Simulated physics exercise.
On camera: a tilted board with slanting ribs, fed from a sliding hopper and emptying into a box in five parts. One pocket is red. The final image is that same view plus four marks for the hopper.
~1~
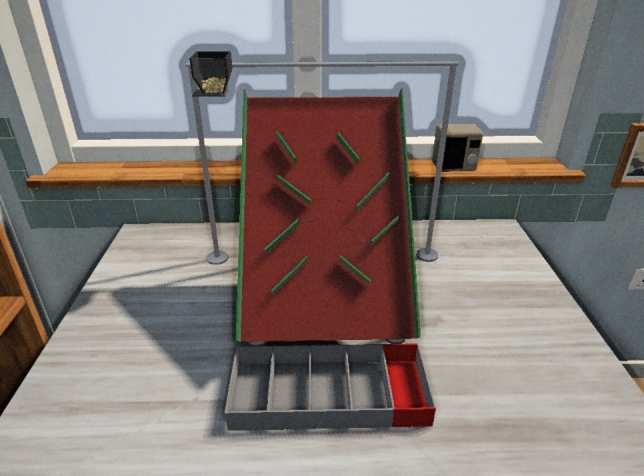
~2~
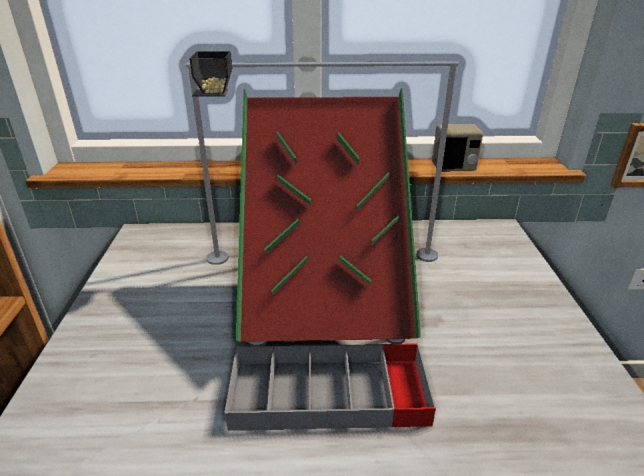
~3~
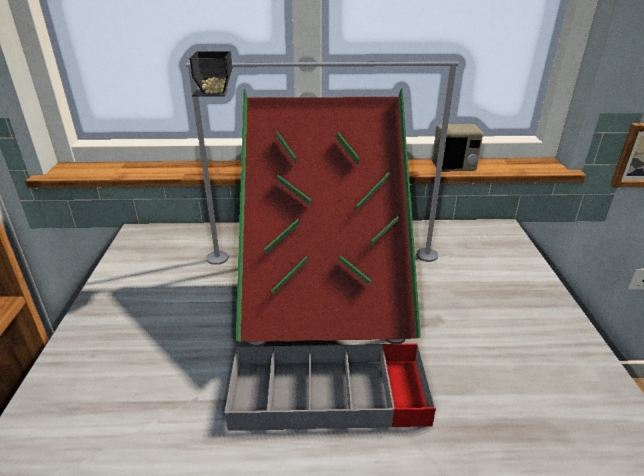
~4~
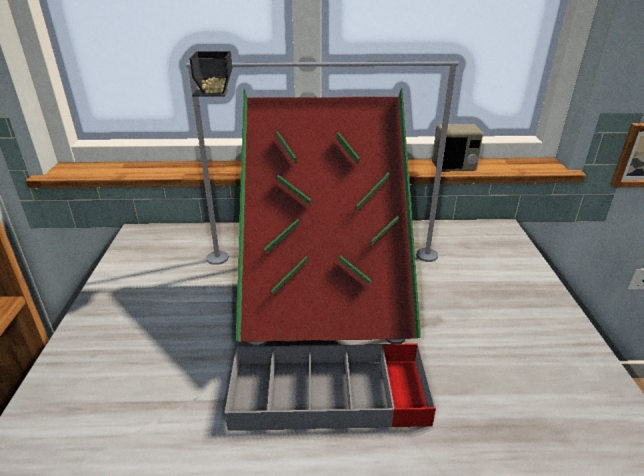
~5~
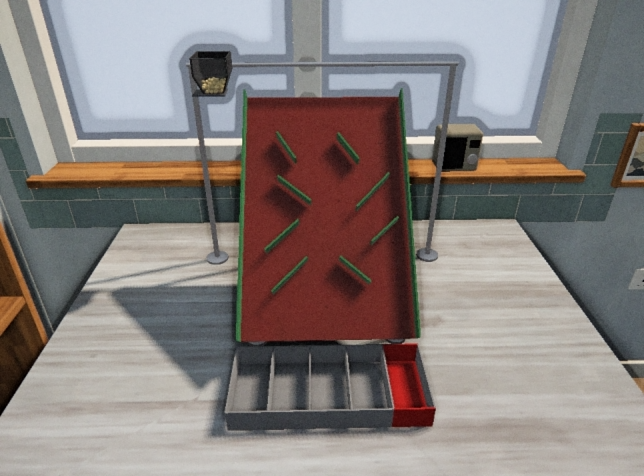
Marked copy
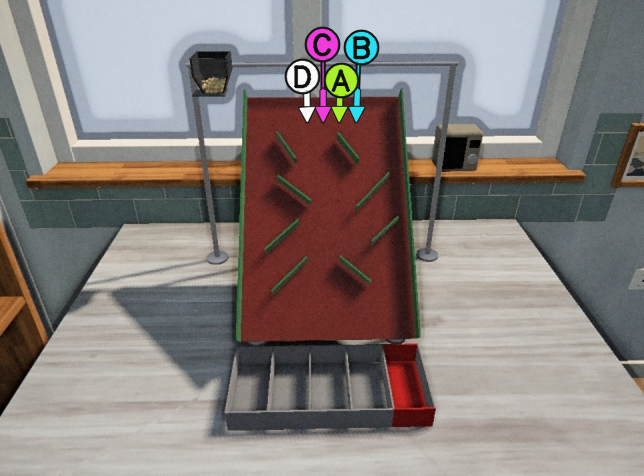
We see a tilted red board with slanting green ribs on a pale tabletop, a small hopper of beans at its upper left and a five-part box below with its rightmost pocket red; nothing visibly moves.
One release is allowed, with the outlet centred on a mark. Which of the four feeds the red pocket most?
Take D.
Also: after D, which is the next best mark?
C it is.
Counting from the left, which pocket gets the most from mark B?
The second from the left.
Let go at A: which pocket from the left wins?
It is the third one.
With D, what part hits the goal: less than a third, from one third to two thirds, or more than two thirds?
From one third to two thirds.
On the marked copy, mark A meets the board at (339, 116); mark B meets the board at (356, 116); mark C meets the board at (323, 116); mark D meets the board at (307, 116).
With A, about a tenth in the red pocket, roughly half in other pockets, roughly a third outside the box.
With B, about a tenth in the red pocket, roughly two thirds in other pockets, roughly a quarter outside the box.
With C, roughly a quarter in the red pocket, roughly a quarter in other pockets, roughly half outside the box.
With D, roughly half in the red pocket, roughly a quarter in other pockets, roughly a third outside the box.
